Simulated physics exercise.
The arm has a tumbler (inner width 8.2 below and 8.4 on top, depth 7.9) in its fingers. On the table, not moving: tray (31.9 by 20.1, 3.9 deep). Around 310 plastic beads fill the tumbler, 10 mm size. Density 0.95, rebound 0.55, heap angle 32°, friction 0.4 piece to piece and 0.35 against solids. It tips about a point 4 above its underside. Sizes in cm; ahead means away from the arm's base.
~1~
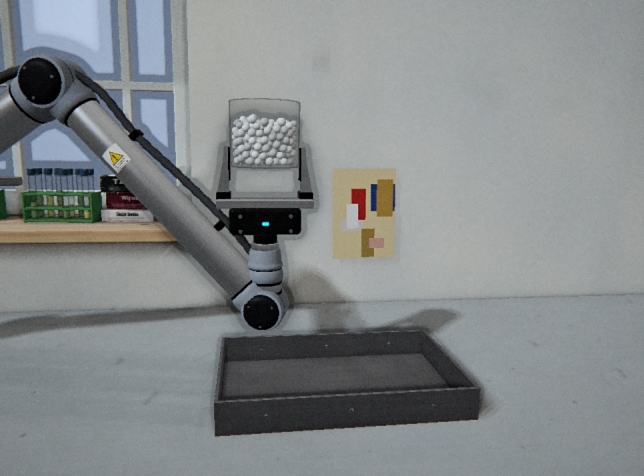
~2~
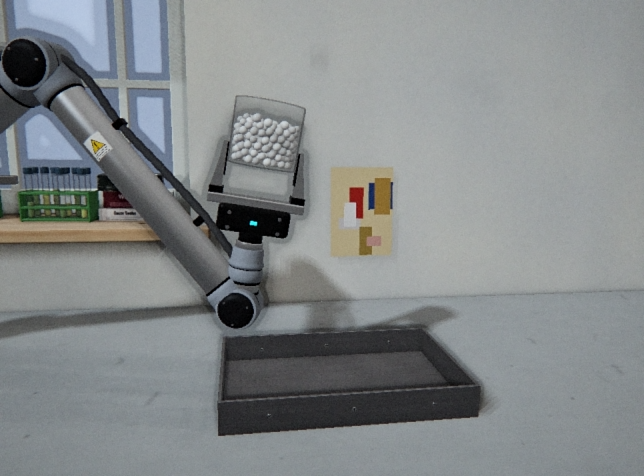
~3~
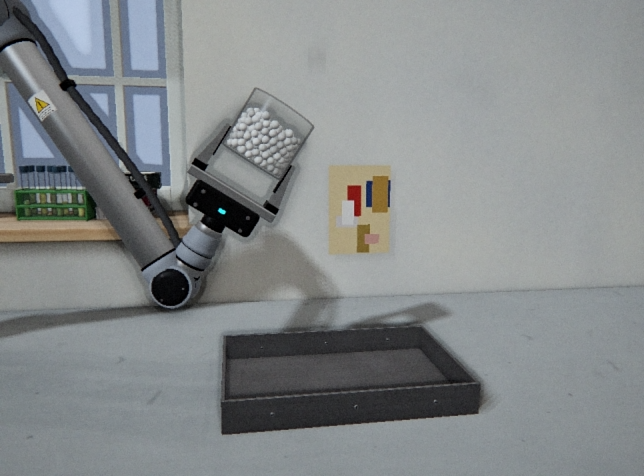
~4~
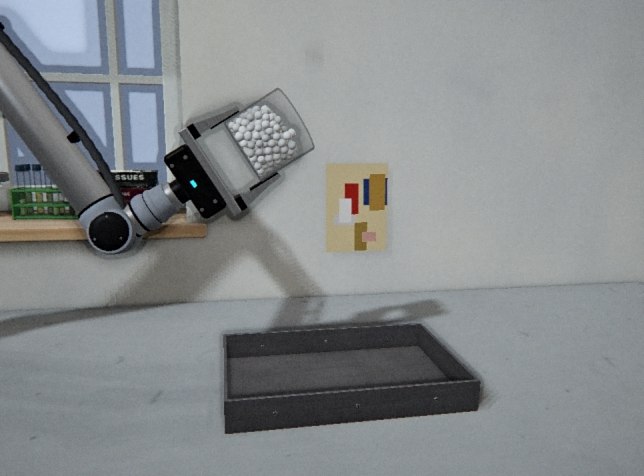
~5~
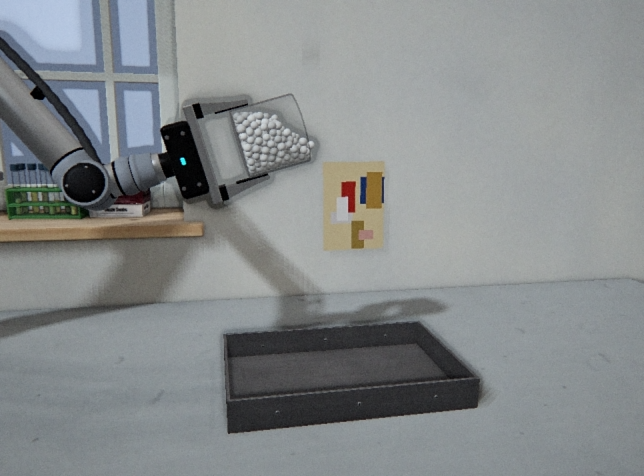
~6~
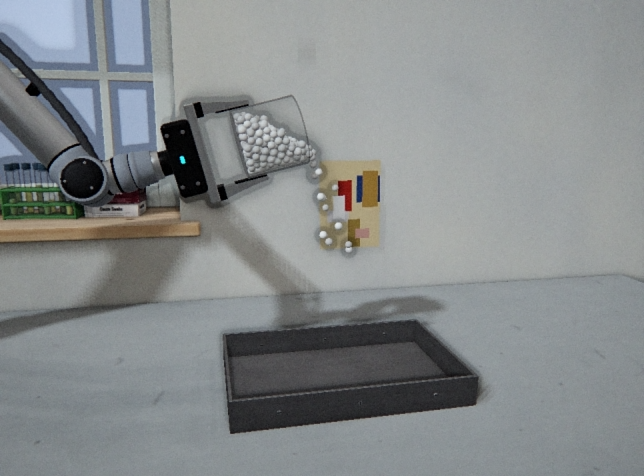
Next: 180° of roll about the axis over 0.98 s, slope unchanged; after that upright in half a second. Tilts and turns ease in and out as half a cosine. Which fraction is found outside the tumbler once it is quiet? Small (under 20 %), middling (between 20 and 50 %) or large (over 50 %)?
Share outside the tumbler: Middling (between 20 and 50 %).
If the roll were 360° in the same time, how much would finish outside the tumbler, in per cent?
Then about 35 per cent.
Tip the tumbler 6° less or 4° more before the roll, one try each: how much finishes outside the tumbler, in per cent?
Some 15 and 35 per cent.
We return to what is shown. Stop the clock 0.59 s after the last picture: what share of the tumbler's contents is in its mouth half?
Some 40 per cent.
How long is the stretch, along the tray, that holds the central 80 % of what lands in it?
Roughly 24 cm.
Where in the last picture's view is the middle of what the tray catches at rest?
At about (375, 367).
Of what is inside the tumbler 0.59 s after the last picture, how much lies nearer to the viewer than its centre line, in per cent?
Some 40 per cent.
Then, 0.59 s later, tipped 76°, highest piece 38 above the table; 269 in the tumbler, 23 in the tray, 2 on the table or floor, 16 in flight or on a rim.
Then, 1.18 s later, tipped 49°, highest piece 36 above the table; 223 in the tumbler, 74 in the tray, 2 on the table or floor, 11 in flight or on a rim.
Then, 1.68 s later, upright, highest piece 38 above the table; 222 in the tumbler, 86 in the tray, 2 on the table or floor.
Then, 2.38 s later, upright, highest piece 37 above the table; 222 in the tumbler, 86 in the tray, 2 on the table or floor.
At rest, 222 in the tumbler, 86 in the tray, 2 on the table or floor. That is 28 % outside the tumbler.
